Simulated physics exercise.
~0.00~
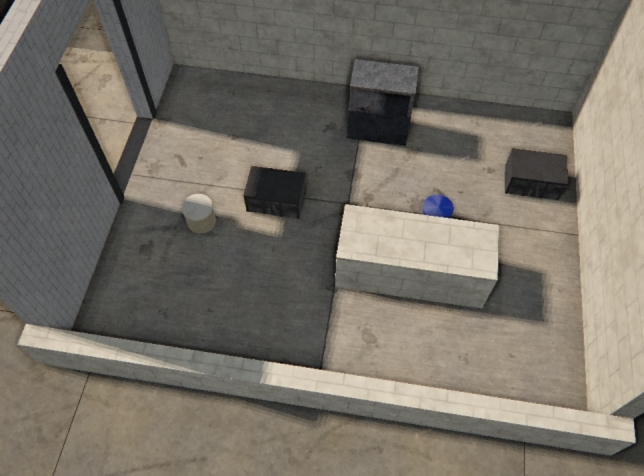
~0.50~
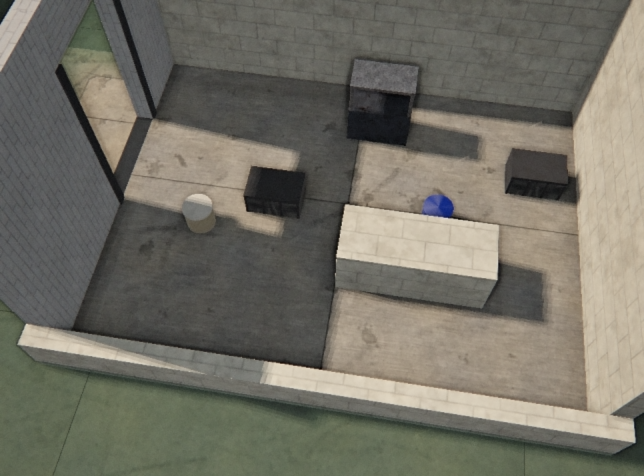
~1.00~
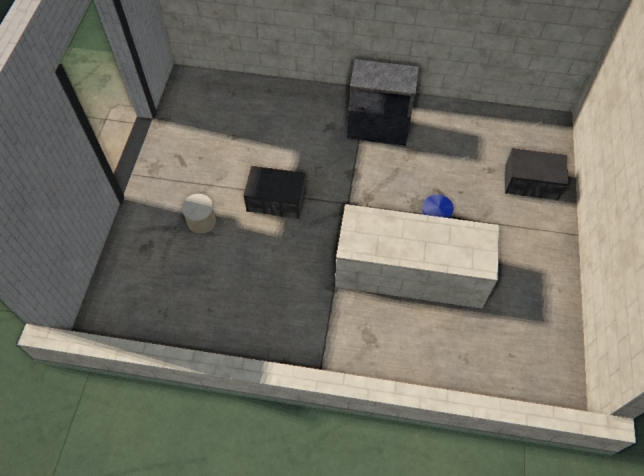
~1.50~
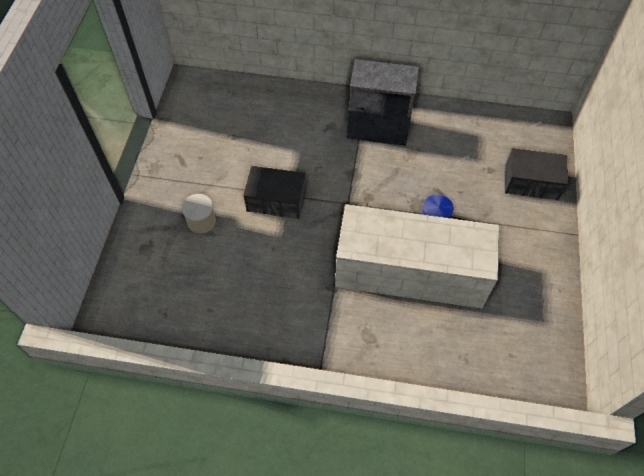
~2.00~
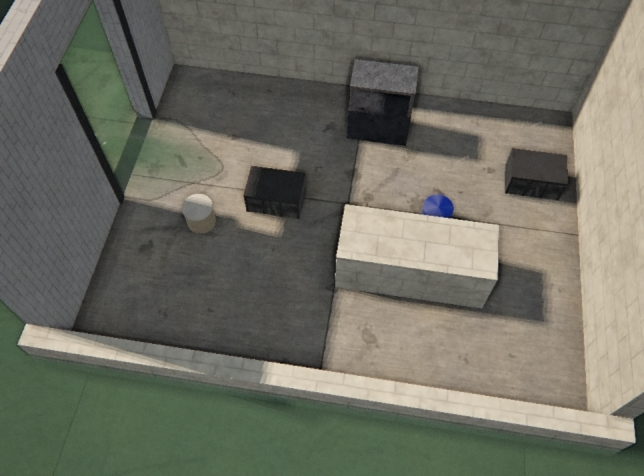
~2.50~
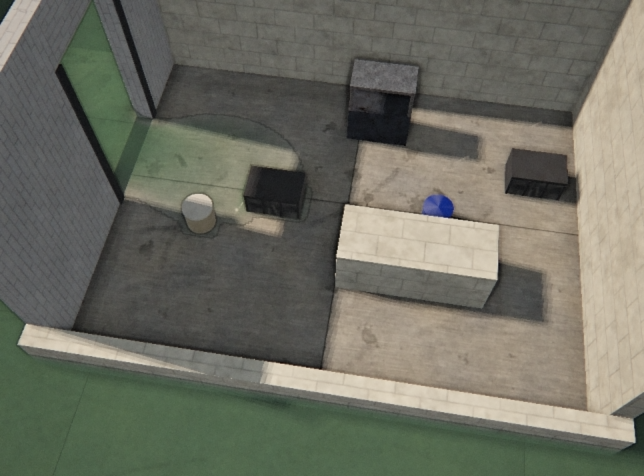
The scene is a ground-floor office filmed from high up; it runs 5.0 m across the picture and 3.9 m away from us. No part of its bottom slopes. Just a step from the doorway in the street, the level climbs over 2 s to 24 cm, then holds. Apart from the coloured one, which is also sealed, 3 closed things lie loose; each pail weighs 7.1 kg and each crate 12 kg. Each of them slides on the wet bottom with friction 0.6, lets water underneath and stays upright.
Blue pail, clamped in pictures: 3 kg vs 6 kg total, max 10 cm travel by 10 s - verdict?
Prediction: Neither amount steadies it.
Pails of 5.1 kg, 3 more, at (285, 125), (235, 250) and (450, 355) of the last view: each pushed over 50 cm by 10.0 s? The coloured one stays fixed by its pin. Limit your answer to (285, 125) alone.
For that spot the answer is greater than that.
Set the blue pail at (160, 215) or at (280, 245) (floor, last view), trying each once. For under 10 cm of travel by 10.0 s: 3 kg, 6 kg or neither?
The first time both options come up short; the second time both options come up short.
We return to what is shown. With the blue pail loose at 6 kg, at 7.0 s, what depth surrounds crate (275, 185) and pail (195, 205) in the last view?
First about 7 cm, second about 6 cm.
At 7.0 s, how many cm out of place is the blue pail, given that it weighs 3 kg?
I'd put it at roughly 150 cm.
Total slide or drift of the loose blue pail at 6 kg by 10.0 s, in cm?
About 140 cm.
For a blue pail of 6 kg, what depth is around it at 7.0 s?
Something like 7 centimetres.
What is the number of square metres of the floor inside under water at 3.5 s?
Somewhere about 8.5 m2, give or take.
After 3.5 s the blue pail would be 0 cm from its start with 3 kg and 0 cm from its start with 6 kg; 0 cm of water round it then.
After 4.5 s the blue pail would be 24 cm from its start with 3 kg and 16 cm from its start with 6 kg; 3 cm of water round it then.
After 7.0 s the blue pail would be 154 cm from its start with 3 kg and 68 cm from its start with 6 kg; 7 cm of water round it then.
After 10.0 s the blue pail would be 129 cm from its start with 3 kg and 93 cm from its start with 6 kg; 12 cm of water round it then.
